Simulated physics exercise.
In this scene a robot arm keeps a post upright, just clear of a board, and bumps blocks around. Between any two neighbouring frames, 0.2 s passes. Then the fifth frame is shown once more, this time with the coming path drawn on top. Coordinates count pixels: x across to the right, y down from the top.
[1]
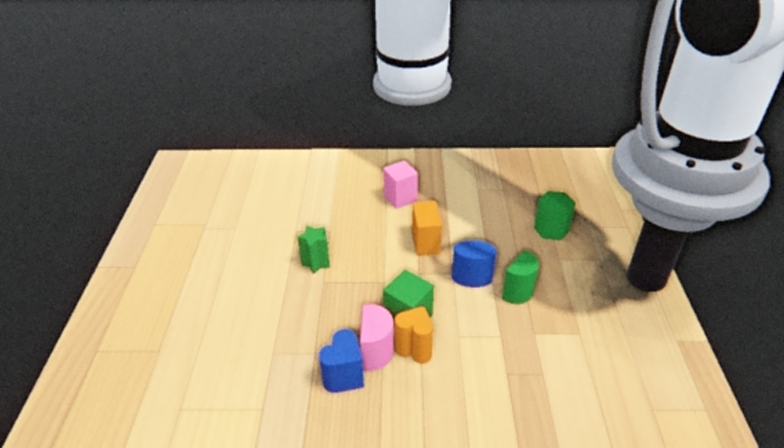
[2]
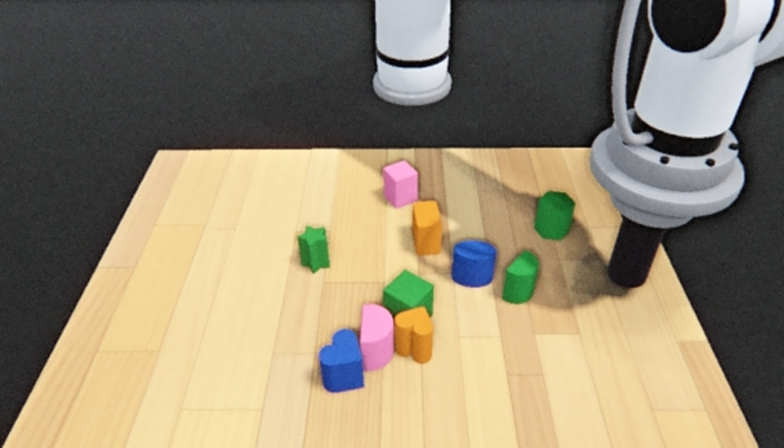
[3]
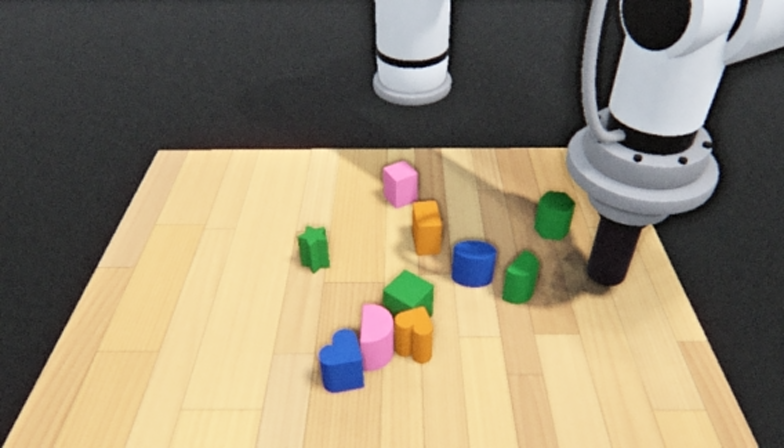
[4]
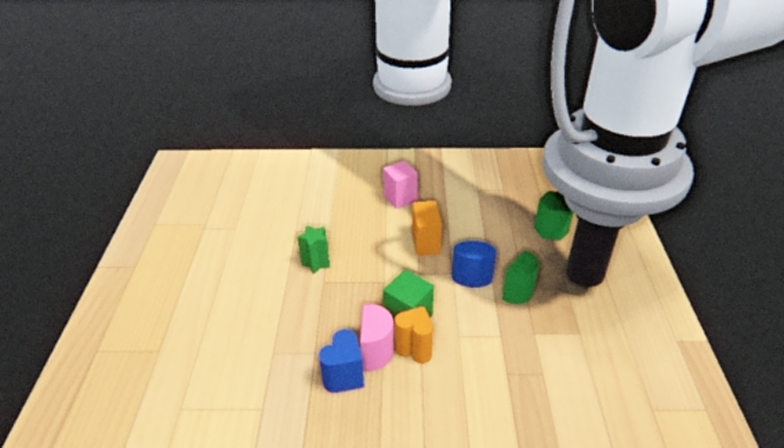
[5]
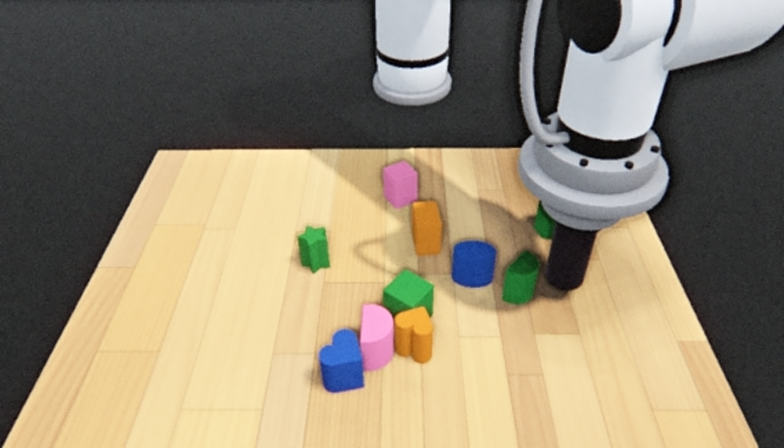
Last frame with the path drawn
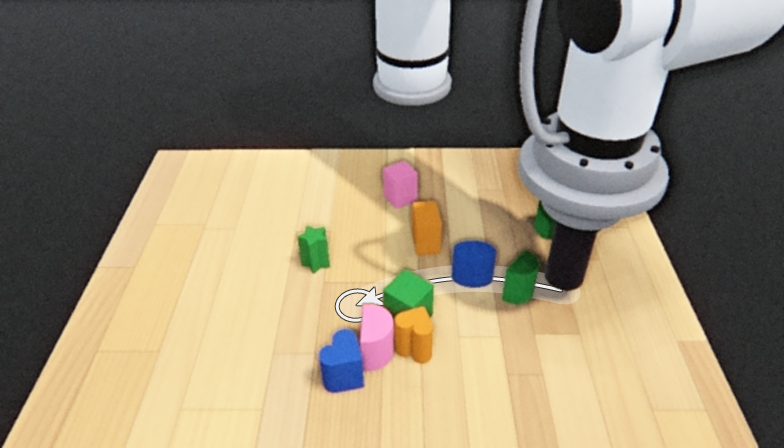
A white robotic arm with a black post at its tip glides steadily leftward along the right side of a pale wooden table, seen from above at an angle by a still camera. Small pink, orange, green and blue blocks lie scattered over the middle, beneath another white cylindrical part against the dark background. The post draws close beside a green block, its shadow sliding left, while every block stays still.
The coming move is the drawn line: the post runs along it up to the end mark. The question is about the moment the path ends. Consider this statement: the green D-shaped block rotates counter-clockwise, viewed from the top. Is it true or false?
Answer: True.
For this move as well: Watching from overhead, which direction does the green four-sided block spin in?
The twist is anticlockwise.
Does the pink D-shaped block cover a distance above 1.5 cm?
I believe not.
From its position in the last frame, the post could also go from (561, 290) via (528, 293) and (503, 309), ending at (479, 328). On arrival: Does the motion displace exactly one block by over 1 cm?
My answer is yes.
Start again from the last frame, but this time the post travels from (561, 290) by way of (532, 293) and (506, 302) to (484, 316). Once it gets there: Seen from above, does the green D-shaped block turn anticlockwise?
No, I don't think so.
Drawn move, from (561, 290) by way of (490, 278) and (422, 283) to (357, 305).
What follows on the original path. One third of the way, post (491, 266); blue elliptical block (455, 249), turned 35° clockwise; green D-shaped block (483, 273), turned 40° anticlockwise.
Two thirds of the way, post (420, 271); blue elliptical block (391, 243), turned 100° clockwise; green D-shaped block (477, 274), turned 65° anticlockwise.
At the end, post (356, 292); pink D-shaped block (375, 327); green four-sided block (397, 293), turned 60° anticlockwise; blue elliptical block (375, 242), turned 155° clockwise; green D-shaped block (477, 274), turned 65° anticlockwise.
